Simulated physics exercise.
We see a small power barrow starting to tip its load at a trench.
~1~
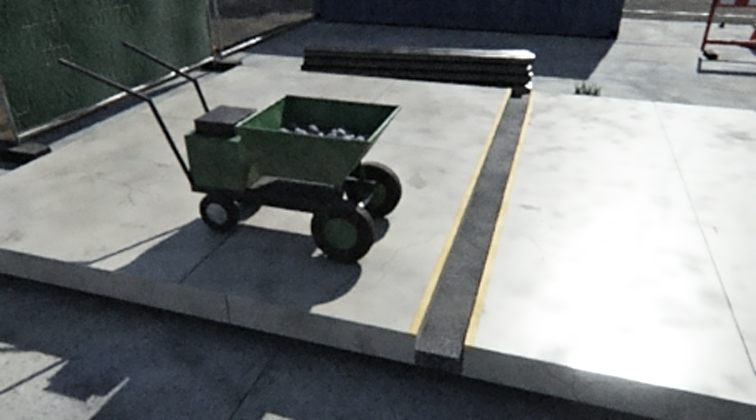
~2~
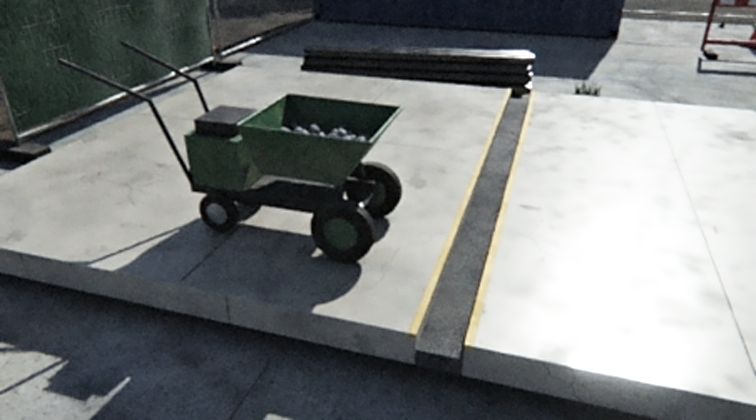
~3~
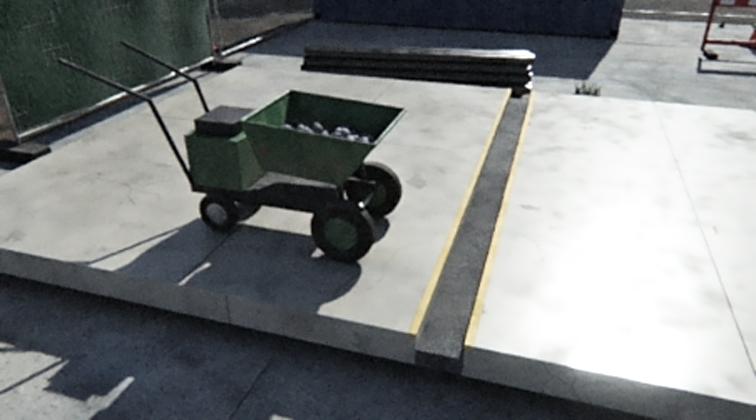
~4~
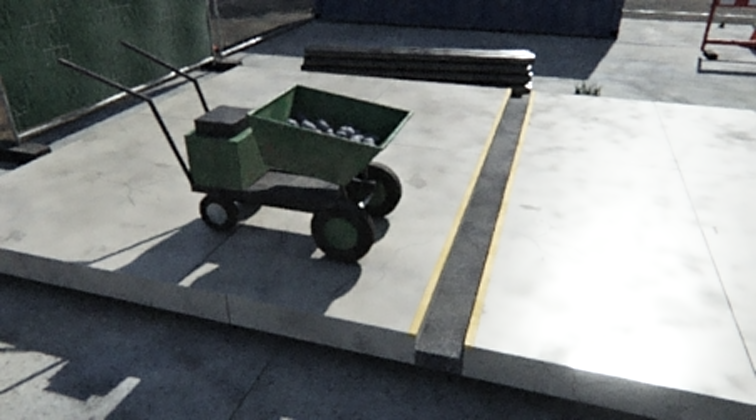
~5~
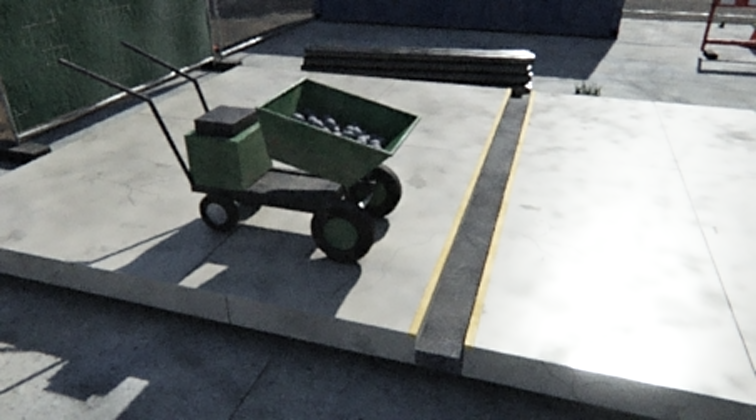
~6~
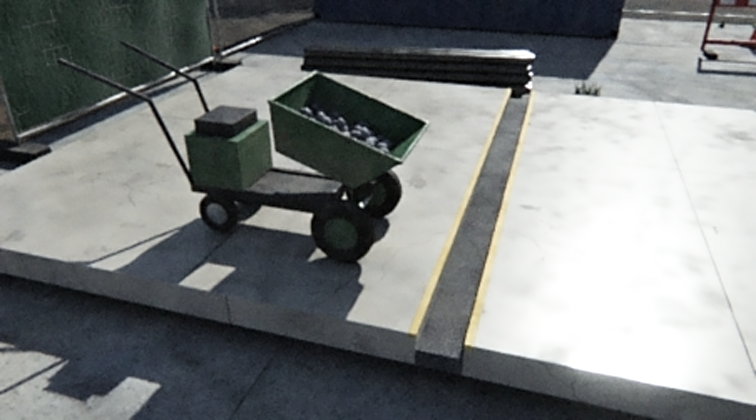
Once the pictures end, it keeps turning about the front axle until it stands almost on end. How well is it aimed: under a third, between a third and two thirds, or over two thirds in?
In the trench: More than two thirds.
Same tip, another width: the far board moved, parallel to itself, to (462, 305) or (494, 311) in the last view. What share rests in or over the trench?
About 50 and 90 per cent.
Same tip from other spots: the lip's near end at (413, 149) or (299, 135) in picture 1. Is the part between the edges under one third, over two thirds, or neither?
One: Under a third. Two: Less than a third.
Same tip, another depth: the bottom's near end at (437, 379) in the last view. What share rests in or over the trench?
Some 100 per cent.
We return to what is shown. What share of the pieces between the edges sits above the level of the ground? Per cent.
It comes to 35 per cent or so.
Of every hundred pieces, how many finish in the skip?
Near 15 %.
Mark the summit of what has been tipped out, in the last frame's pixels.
Around (469, 249).
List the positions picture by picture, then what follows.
In the first picture, lip of the skip at (368, 143), level; top of the load at (321, 143), round cobbles; first edge of the trench at (426, 298); far edge at (478, 308), the trench under half as wide as the skip, and shallow for its width.
In the second picture, lip of the skip at (370, 144), level; top of the load at (322, 143).
In the third picture, lip of the skip at (374, 146), tipped barely; top of the load at (313, 139).
In the fourth picture, lip of the skip at (382, 150), tipped a little; top of the load at (317, 137).
In the fifth picture, lip of the skip at (391, 155), tipped a little; top of the load at (302, 133).
In the sixth picture, lip of the skip at (401, 163), tipped clearly; top of the load at (310, 128); first edge of the trench at (426, 298); far edge at (478, 308).
Soon, skip tipped steeply; all in the skip.
A while on, skip tipped right over; nearly all in the skip; a small part in or heaped over the trench.
Towards the end, skip tipped right over; about a quarter in the skip; most in or heaped over the trench; a small part beyond it.
Finally, skip tipped right over; a small part in the skip; a stray few short of the trench; most in or heaped over the trench; a small part beyond it.
